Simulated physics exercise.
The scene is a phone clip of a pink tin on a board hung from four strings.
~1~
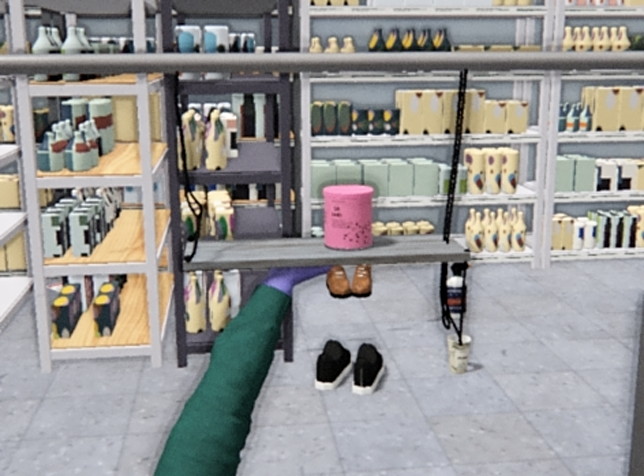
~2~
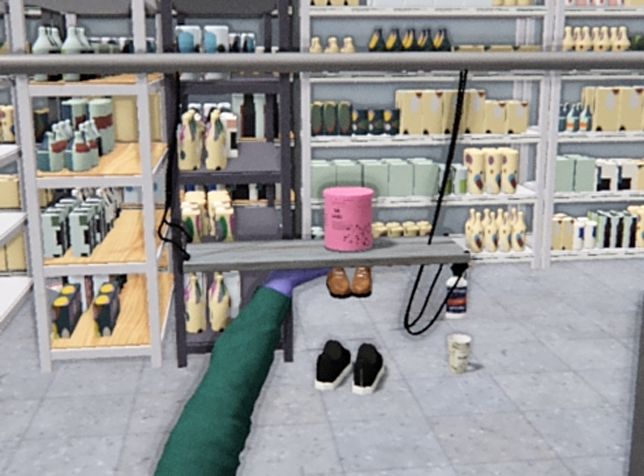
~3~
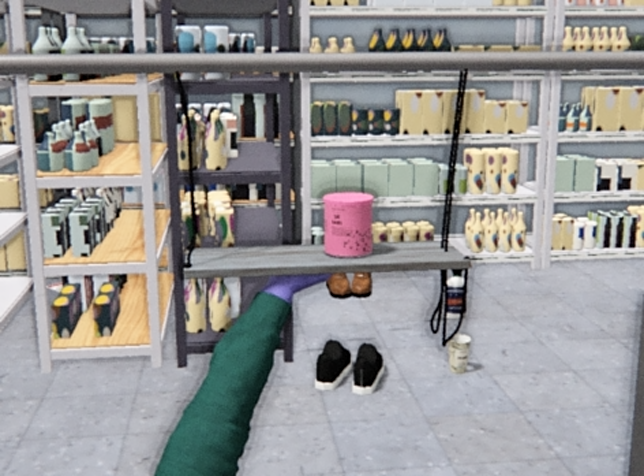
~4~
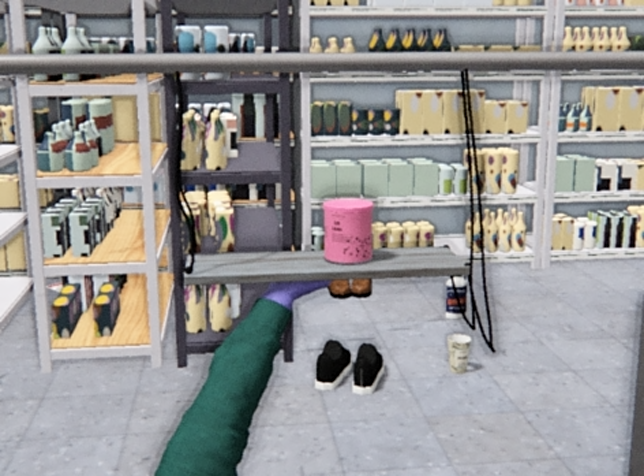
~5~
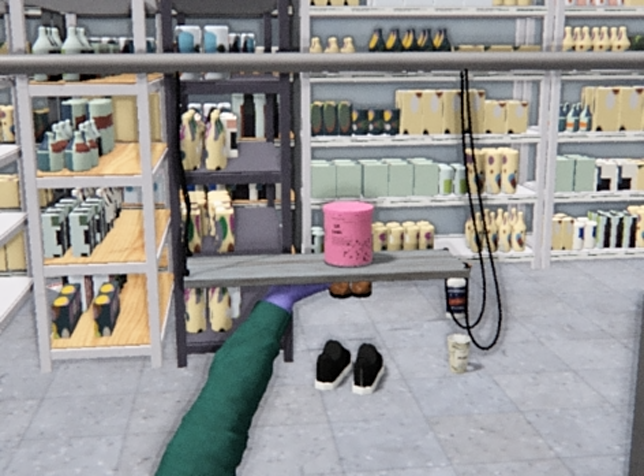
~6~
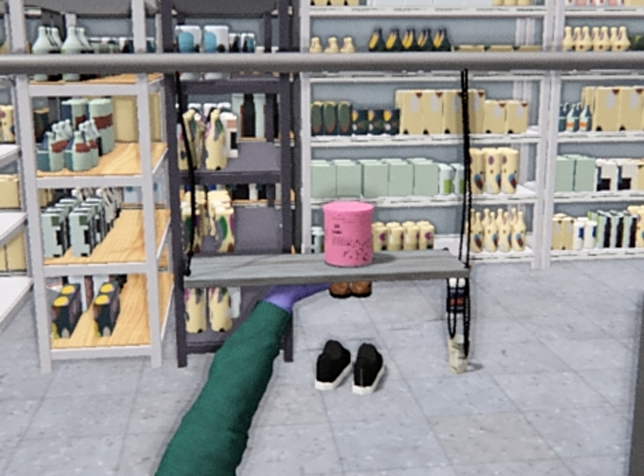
A green-sleeved arm reaching under a hanging grey shelf with a pink tin, the board lowering slightly as slack cords swing.
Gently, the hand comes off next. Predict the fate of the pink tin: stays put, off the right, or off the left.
It slips off the right.
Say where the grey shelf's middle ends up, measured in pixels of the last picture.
About (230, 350).
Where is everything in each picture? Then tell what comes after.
In the first frame, pink tin (348, 218); grey shelf (330, 262).
In the second frame, pink tin (348, 220).
In the third frame, pink tin (348, 225).
In the fourth frame, pink tin (348, 231); grey shelf (330, 276).
In the fifth frame, pink tin (348, 235).
In the sixth frame, pink tin (348, 235); grey shelf (330, 279); left strings almost straight; right strings slack, hanging in a loop.
Then, 0.58 s past the final frame, board tipped 41° down to the right; tin falling.
Then, 1.18 s past the final frame, board tipped 56° down to the right; tin on the floor.
When it is over, board tipped 42° down to the right; tin on the floor. The pink tin is shed rightwards.
